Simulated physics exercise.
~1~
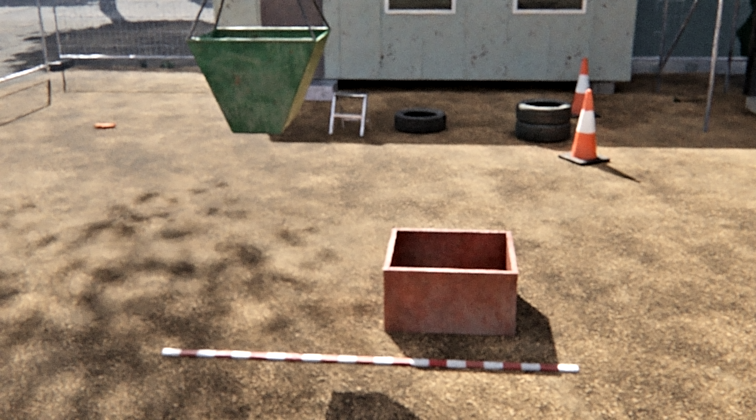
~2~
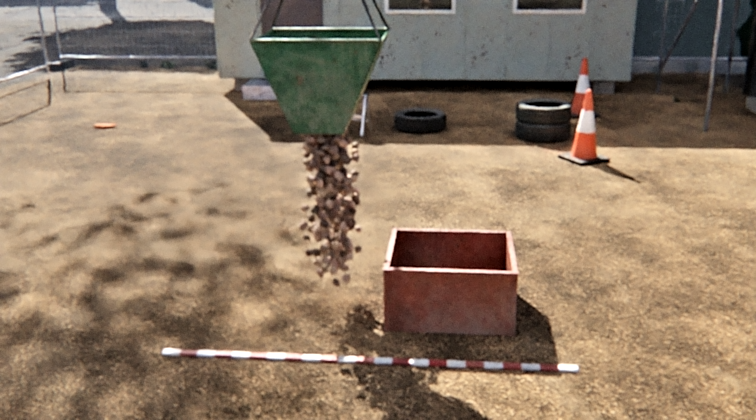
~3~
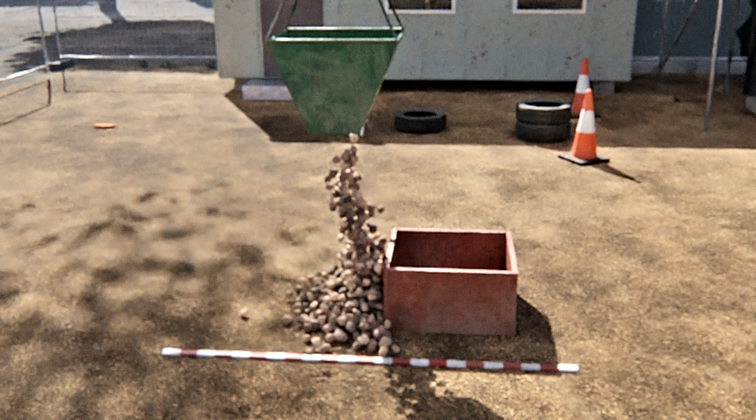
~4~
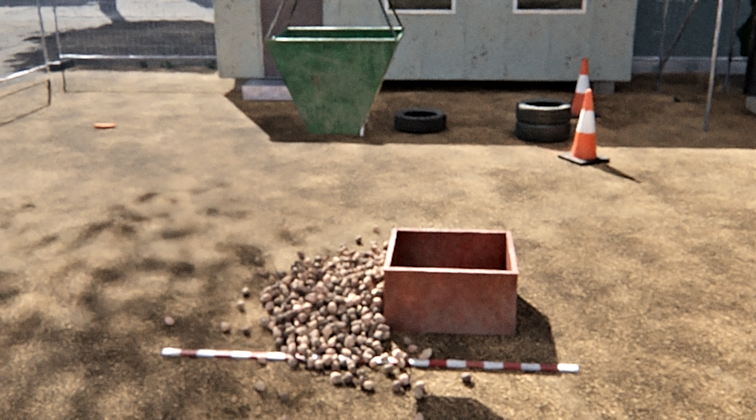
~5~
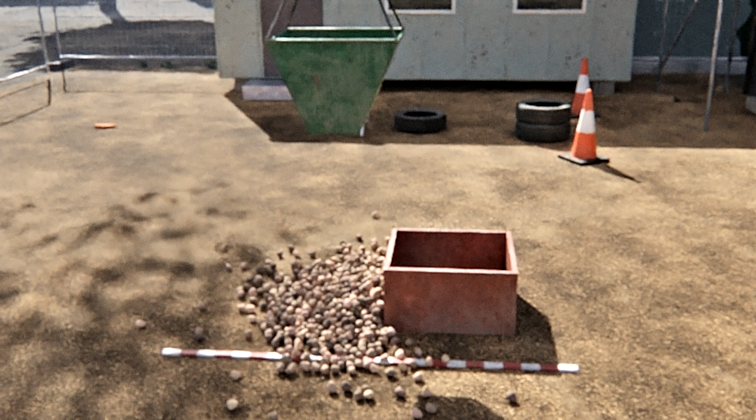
At first, a green skip hangs from cables at the upper left, above bare ground where an open reddish bin stands behind a red and white striped staff. The skip moves right, and a stream of brown stones drops from its bottom before it is over the bin. The stones land on the ground and pile up against the bin's left side while the skip hangs still and empties. The heap then slumps and spreads across the staff. It ends with nearly all the stones left of the bin, a few lying in front of it, and none seen inside.
